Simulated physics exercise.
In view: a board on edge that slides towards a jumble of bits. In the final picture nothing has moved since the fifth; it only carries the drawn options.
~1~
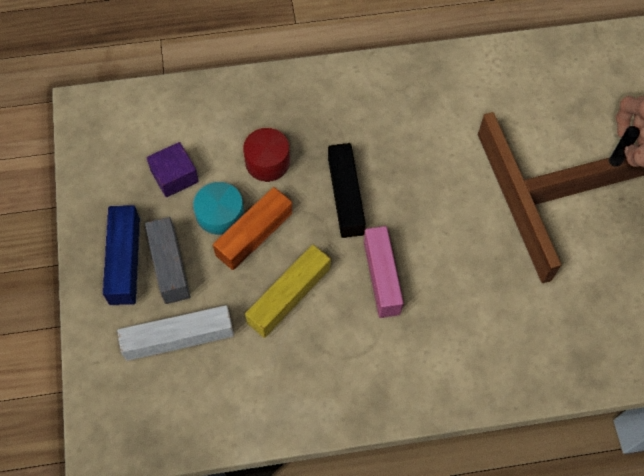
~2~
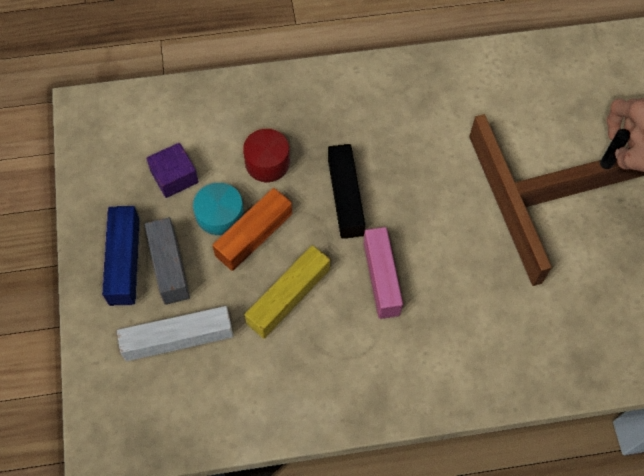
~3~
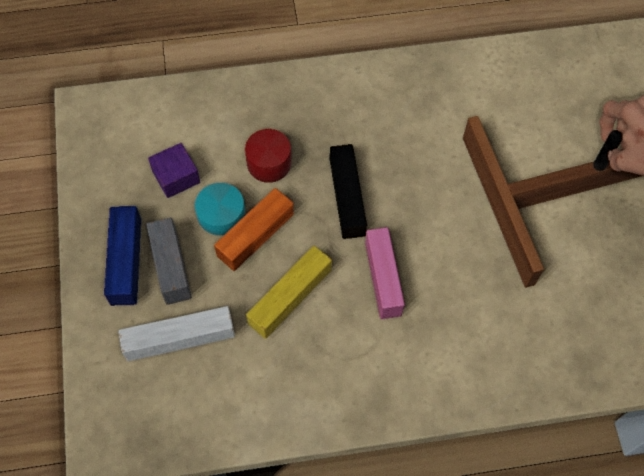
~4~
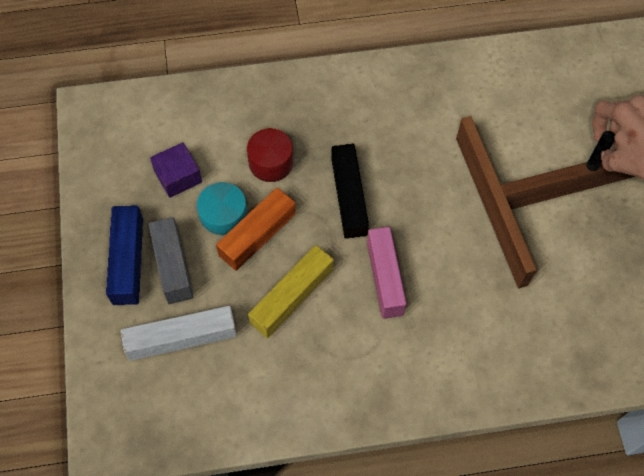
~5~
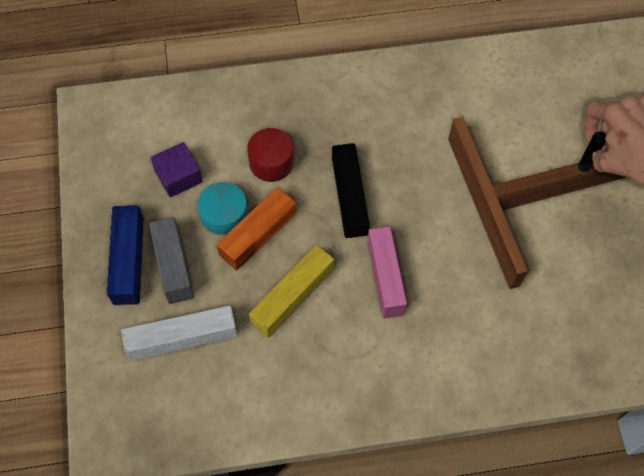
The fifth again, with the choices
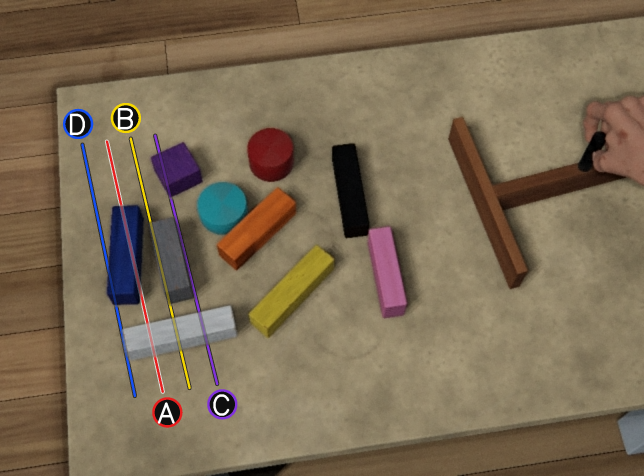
A brown T-shaped wooden pusher, gripped by a hand at the right edge, slides slowly left across a mottled tan board on a plank floor, seen from above. To its left lie blue, grey, white, orange, yellow, black and pink bars, with a purple block, a teal disc and a red cylinder among them. The hand moves the pusher a short way without touching the pieces, which stay put.
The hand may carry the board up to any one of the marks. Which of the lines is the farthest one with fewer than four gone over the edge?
No farther than A.
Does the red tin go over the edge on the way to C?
No.
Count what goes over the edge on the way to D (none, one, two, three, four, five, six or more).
By then, five.
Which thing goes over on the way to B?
The blue stick.
On the marked copy, A at (133, 259); B at (158, 255); C at (184, 252); D at (107, 262).
With A. Early on, board (364, 209); pink stick (364, 277); black stick (334, 193).
Further on, board (235, 226); white bar (151, 345); grey bar (157, 262).
At the end, board (131, 240); blue stick over the edge; grey bar over the edge; three fallen.
As for the rest, B is within the limit but short; C is within the limit but short; D drops five.
